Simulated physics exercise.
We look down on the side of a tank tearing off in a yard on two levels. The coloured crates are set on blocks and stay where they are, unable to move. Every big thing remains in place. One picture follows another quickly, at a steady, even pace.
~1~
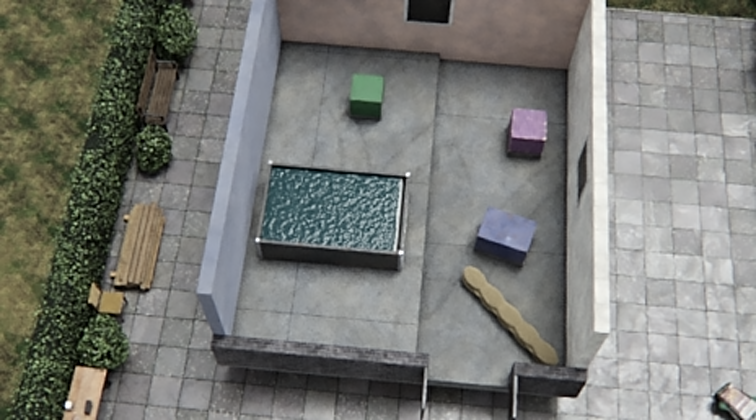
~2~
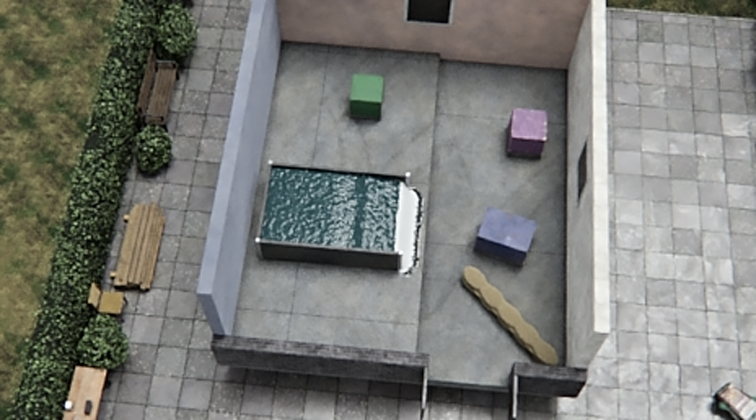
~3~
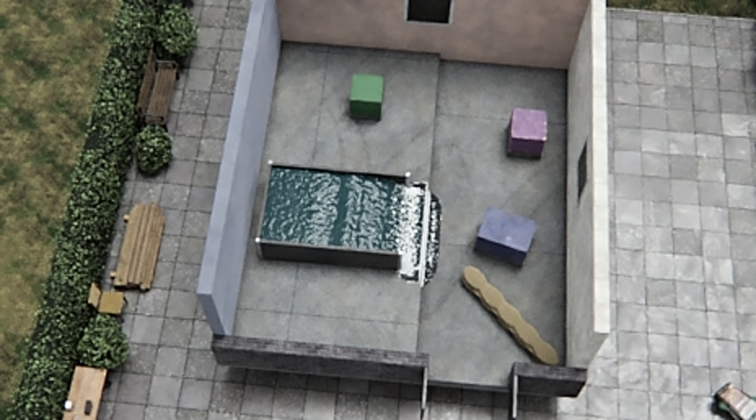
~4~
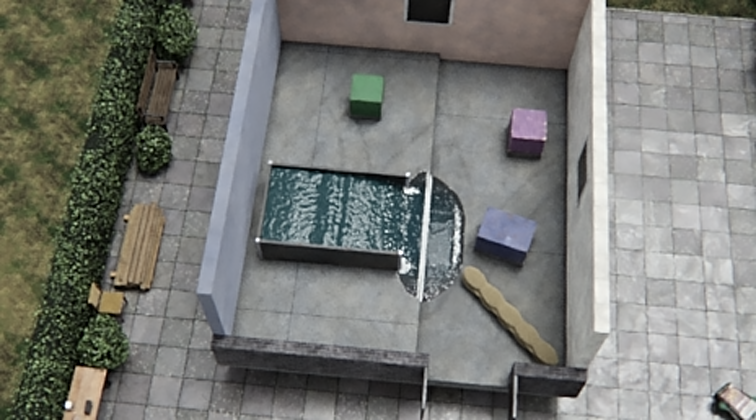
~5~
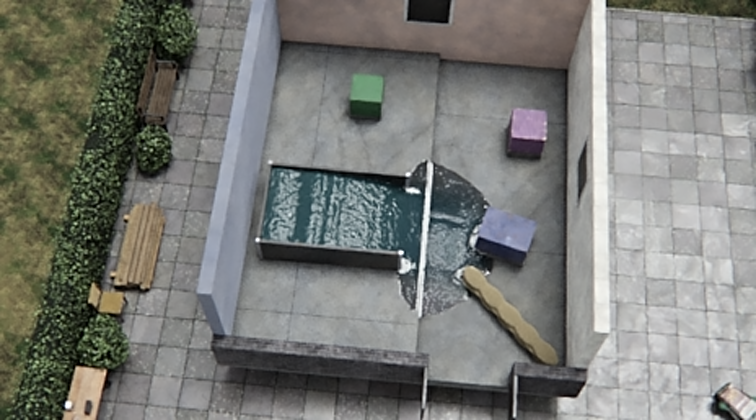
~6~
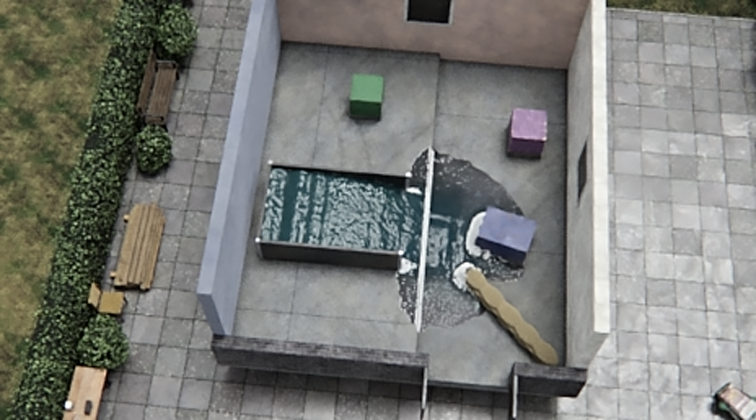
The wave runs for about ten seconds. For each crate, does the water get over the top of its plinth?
In the end the blue crate is not protected by its plinth; the green crate is protected by its plinth; the purple crate is not protected by its plinth.
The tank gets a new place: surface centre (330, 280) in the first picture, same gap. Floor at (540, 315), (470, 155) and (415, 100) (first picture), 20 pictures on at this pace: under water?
Results in order - swamped, swamped, left untouched.
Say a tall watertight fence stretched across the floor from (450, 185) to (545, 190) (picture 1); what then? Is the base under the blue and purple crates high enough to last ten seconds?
In short: Blue takes water, purple escapes it.
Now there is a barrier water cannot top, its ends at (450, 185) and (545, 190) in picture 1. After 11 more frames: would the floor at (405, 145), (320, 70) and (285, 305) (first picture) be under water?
Outcome by spot, in order - unwatered, unwatered, unwatered.
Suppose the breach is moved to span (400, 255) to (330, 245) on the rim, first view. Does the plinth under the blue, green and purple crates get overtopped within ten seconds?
Blue stays untouched, green stays untouched, purple stays untouched.
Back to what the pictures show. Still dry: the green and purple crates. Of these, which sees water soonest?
First to get wet: The one in purple.
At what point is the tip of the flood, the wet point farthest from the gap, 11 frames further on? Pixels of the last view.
About at (565, 73).
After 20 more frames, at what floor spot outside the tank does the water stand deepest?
Deepest spot: Near (563, 360).
A moment on, water covers 25 % of the floor; the blue crate water round its plinth, the green crate not reached, the purple crate water round its plinth.
Next, water covers 35 % of the floor; the blue crate water round its plinth, the green crate not reached, the purple crate water round its plinth.
Then, water covers 50 % of the floor; the blue crate water round its plinth, the green crate not reached, the purple crate water round its plinth.
Later, water covers 50 % of the floor; the blue crate water round its plinth, the green crate not reached, the purple crate water round its plinth.
In the end, water covers 50 % of the floor; the blue crate was topped, the green crate stayed above the water, the purple crate was topped.
